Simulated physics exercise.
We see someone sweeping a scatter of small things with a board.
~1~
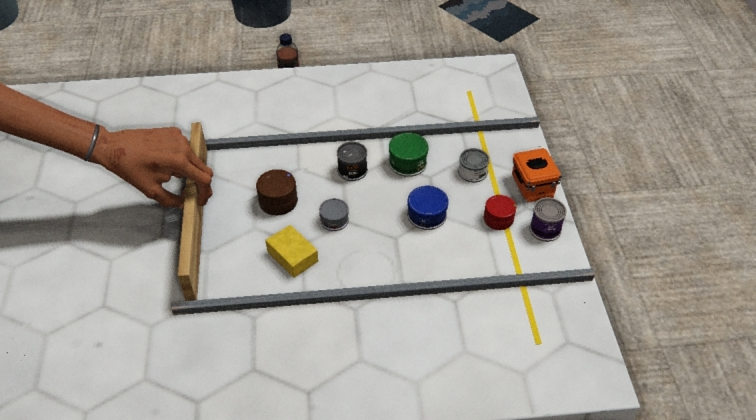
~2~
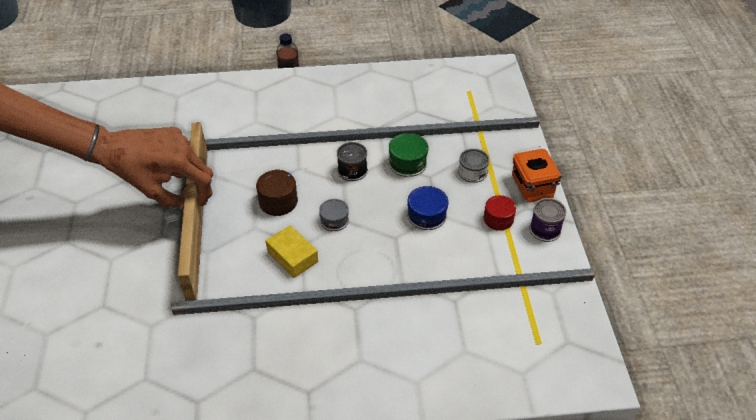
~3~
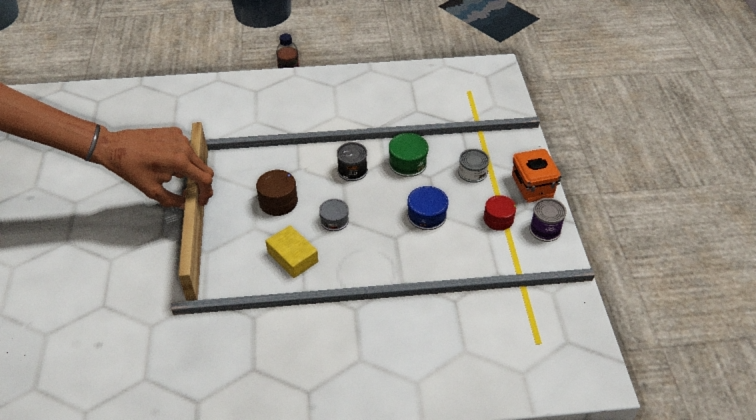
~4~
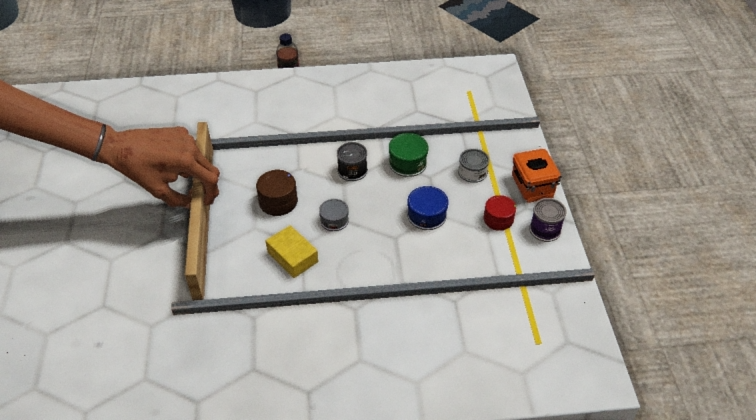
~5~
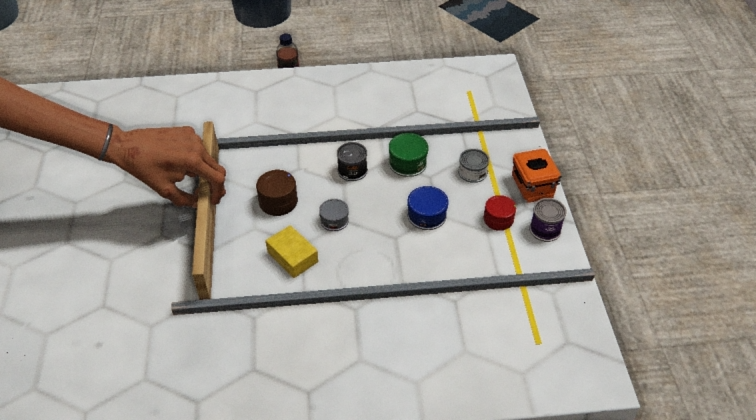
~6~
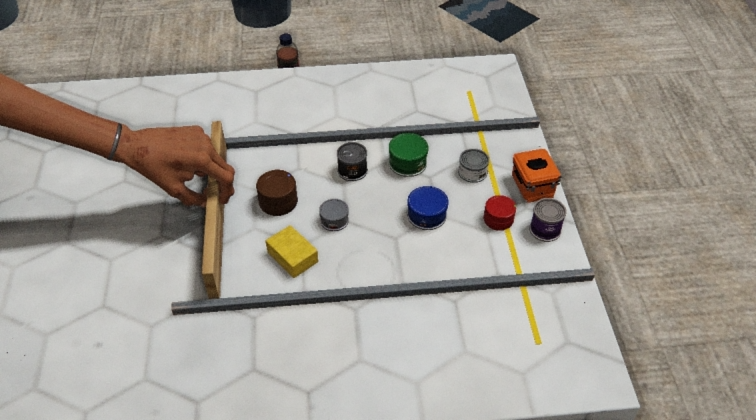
At the start, a hand holds a wooden board upright at the left end of two grey rails, with scattered tins, lids and a yellow block between them and a yellow line across the right. The board stays still at first, then the hand slides it slightly right, while the objects remain unmoved.
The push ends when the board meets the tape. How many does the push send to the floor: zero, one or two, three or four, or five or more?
As it turns out, the number that fall off is one or two.
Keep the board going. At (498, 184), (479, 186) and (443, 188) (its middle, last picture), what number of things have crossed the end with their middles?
Past the end: 1, 0 and 0.
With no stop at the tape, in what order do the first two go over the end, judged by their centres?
Earliest first: The orange case, the red lid.
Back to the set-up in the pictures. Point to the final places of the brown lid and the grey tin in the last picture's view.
The brown lid at (514, 173), the grey tin at (515, 201).
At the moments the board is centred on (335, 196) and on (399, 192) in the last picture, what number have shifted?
First 3, then 6.
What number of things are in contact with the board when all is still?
It touches 4.
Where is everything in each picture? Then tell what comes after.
The first picture shows orange case (535, 174); purple tin (548, 220); red lid (500, 213); board (194, 207); tape (499, 199).
The second picture shows purple tin (548, 220); brown lid (277, 193).
The third picture shows red lid (500, 213); yellow block (292, 251).
The fourth picture shows orange case (535, 175); white tin (474, 165).
The fifth picture shows purple tin (548, 220); black pot (352, 162).
The sixth picture shows orange case (535, 175); purple tin (548, 220); red lid (500, 213); board (215, 205); tape (499, 199).
Soon after, none off yet; orange case at rest near (535, 175); purple tin at rest near (548, 220); red lid at rest near (500, 213).
In the end, the number that fall off is one or two; gone, orange case.
